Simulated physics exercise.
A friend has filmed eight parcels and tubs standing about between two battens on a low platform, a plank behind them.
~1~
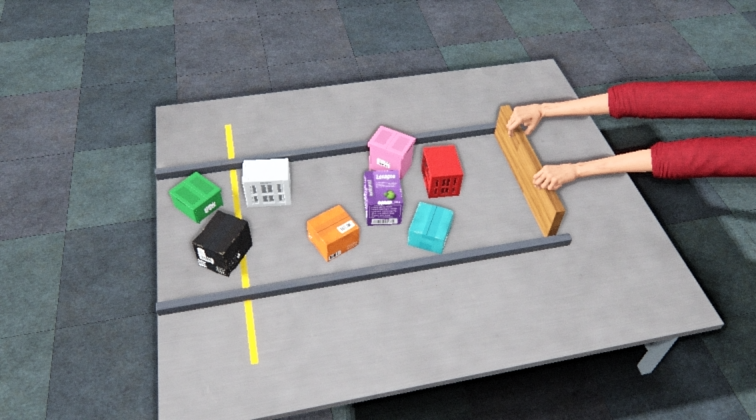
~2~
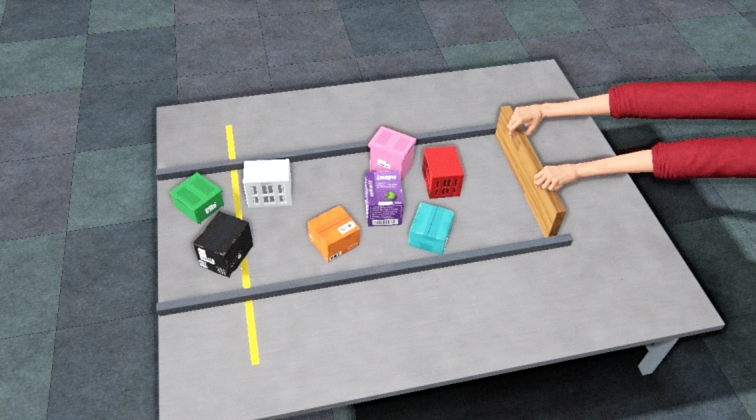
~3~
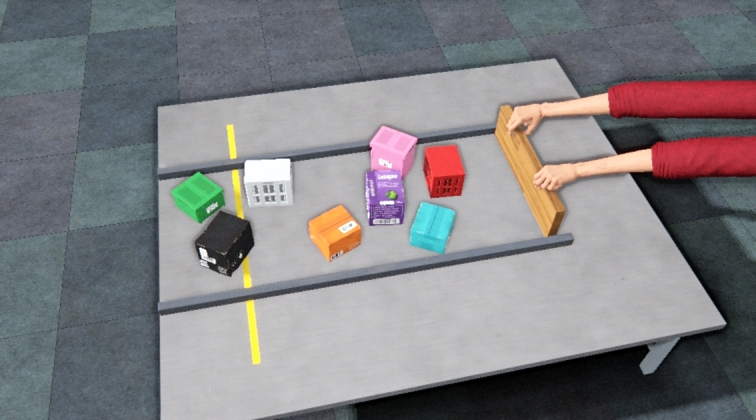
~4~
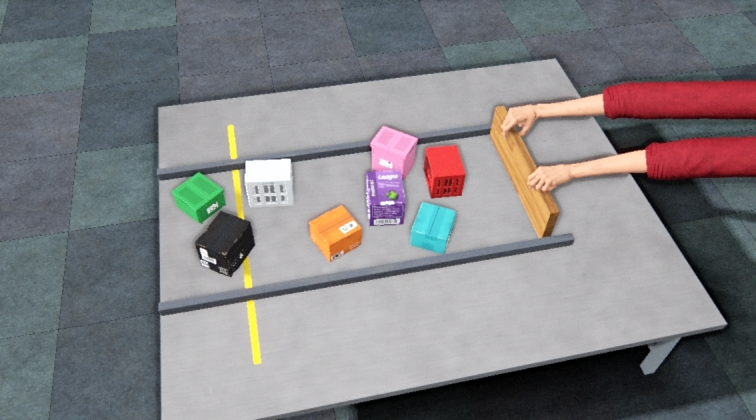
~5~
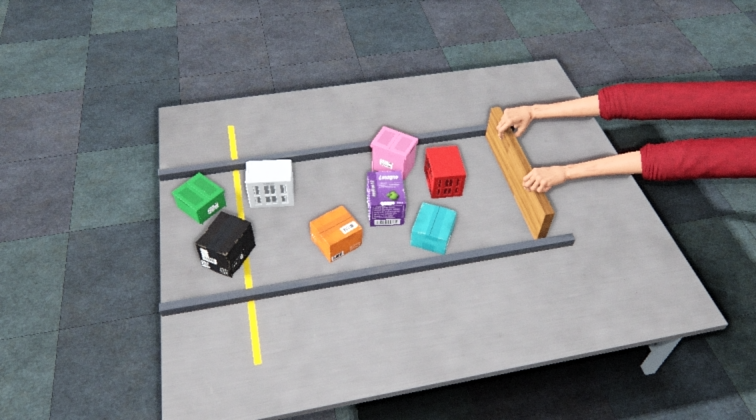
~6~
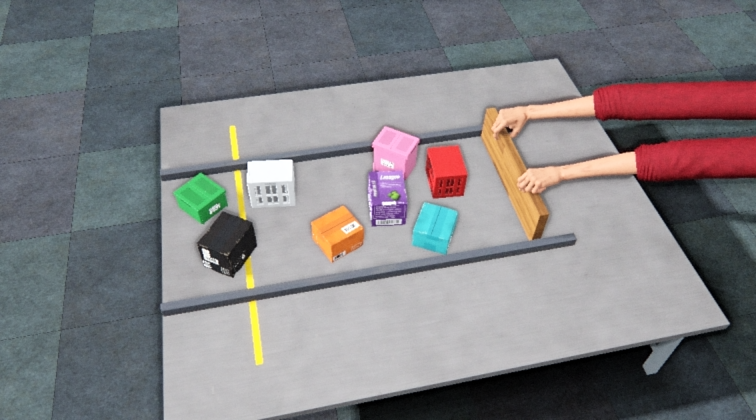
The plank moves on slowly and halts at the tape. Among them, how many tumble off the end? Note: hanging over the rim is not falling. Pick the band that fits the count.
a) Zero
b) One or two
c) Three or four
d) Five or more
One or two (b).
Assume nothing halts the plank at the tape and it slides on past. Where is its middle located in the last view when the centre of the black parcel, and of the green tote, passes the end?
The middle is at (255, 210) when it's the black parcel, and at (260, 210) when it's the green tote.
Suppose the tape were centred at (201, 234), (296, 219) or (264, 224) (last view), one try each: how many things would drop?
So, reaching the ground: 5, then 0, then 0.
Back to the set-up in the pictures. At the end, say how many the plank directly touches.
Total: 3.
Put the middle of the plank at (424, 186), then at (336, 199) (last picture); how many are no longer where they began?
Moved so far: 4, later 5.
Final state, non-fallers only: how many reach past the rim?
The count is 1.
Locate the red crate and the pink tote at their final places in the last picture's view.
Red crate at about (224, 207), pink tote at about (222, 174).
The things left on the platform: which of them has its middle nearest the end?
The orange parcel is the one.
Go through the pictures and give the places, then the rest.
The first frame shows green tote (197, 198); black parcel (223, 244); white crate (268, 183); plank (527, 169); tape (239, 227).
The second frame shows black parcel (224, 244); turquoise parcel (432, 229).
The third frame shows white crate (270, 183); orange parcel (335, 233).
The fourth frame shows green tote (200, 198); red crate (444, 172).
The fifth frame shows black parcel (227, 245); plank (517, 171).
The sixth frame shows green tote (202, 199); black parcel (228, 245); white crate (272, 184); plank (512, 172); tape (244, 228).
Soon after, none off yet; green tote at rest near (202, 199); black parcel at rest near (228, 245); white crate at rest near (272, 184).
At rest, the number that fall off is one or two; fallen, black parcel and green tote.
